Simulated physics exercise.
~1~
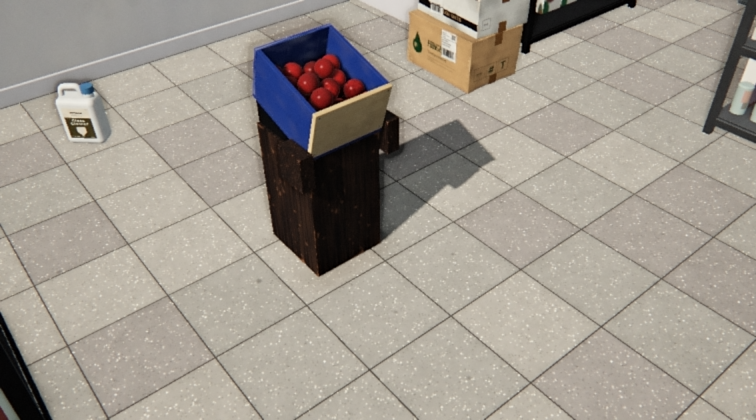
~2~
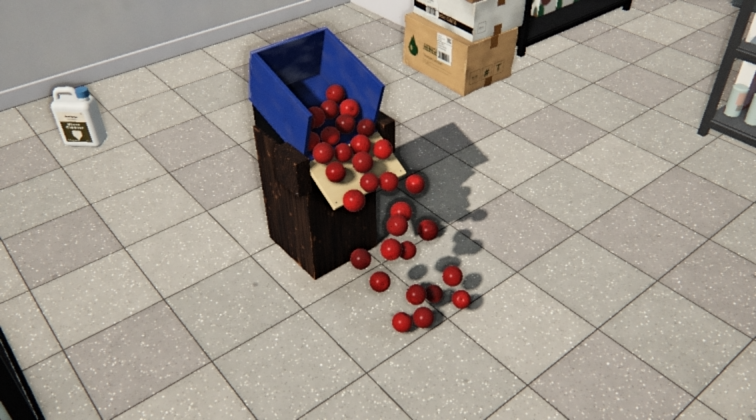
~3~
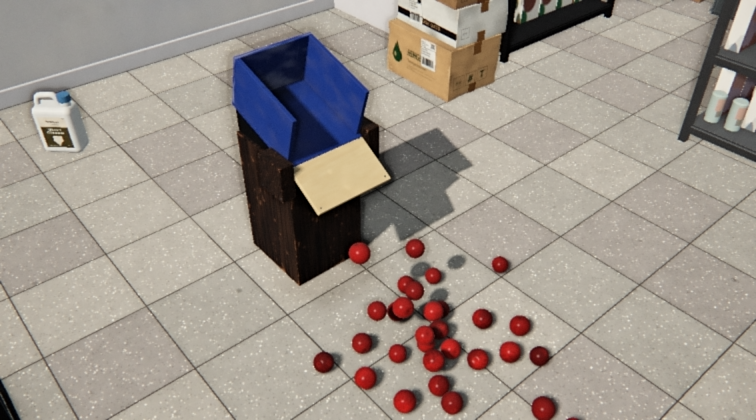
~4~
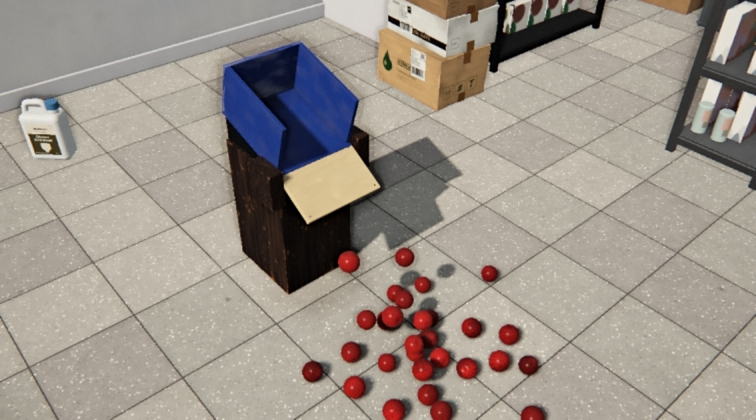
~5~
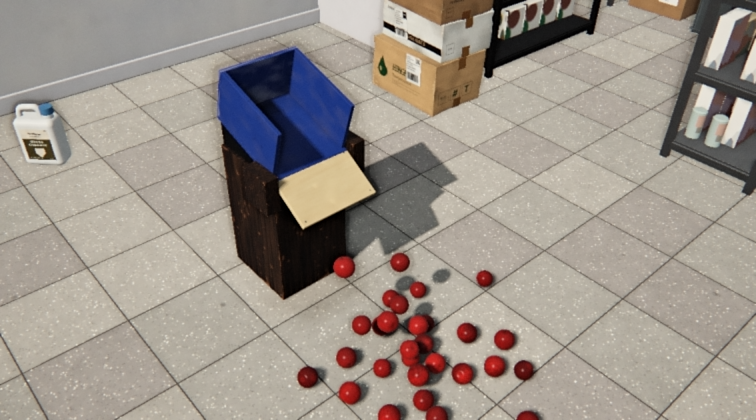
On a tiled floor in a storeroom, a blue bin of red apples sat tilted on a dark wooden stand until its front flap swung down and the apples poured out, leaving the bin empty and the fruit scattered across the floor.
